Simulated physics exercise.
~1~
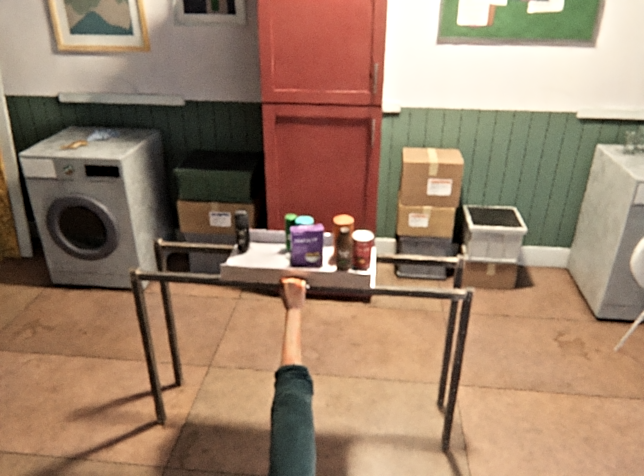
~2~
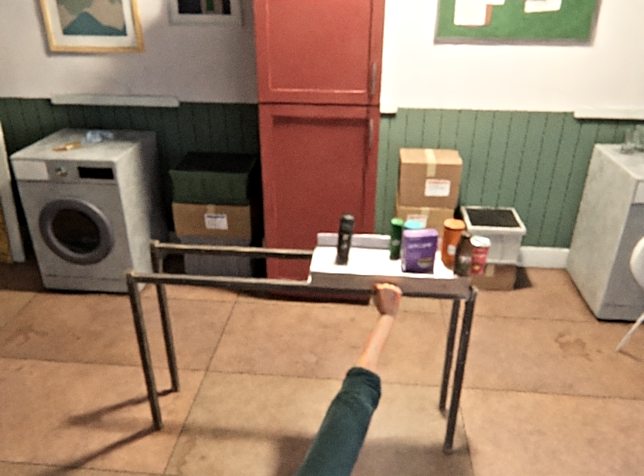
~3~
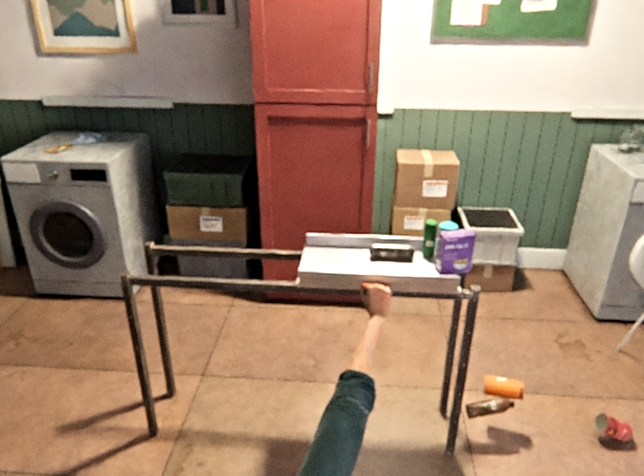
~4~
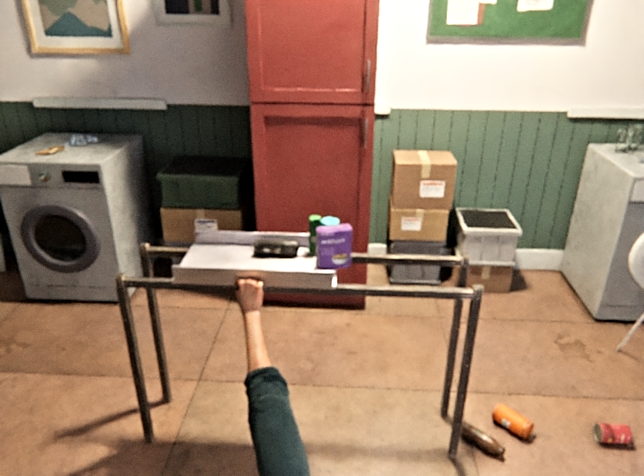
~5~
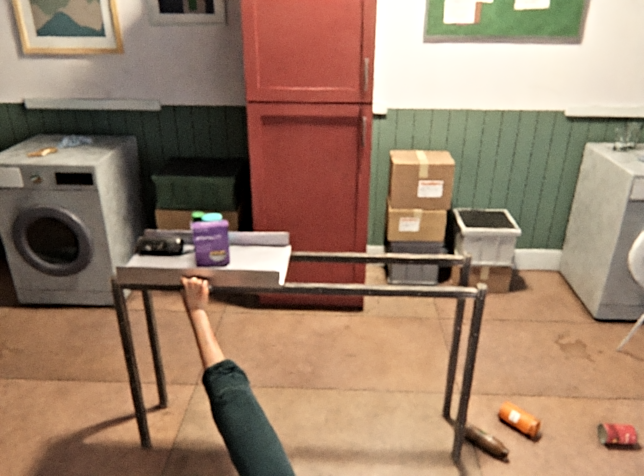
An orange jar, a brown bottle and a red tin fell to the floor as a hand slid a loaded white tray right along metal rails, and the black can toppled; the hand then moved the tray left, the purple packet still upright.
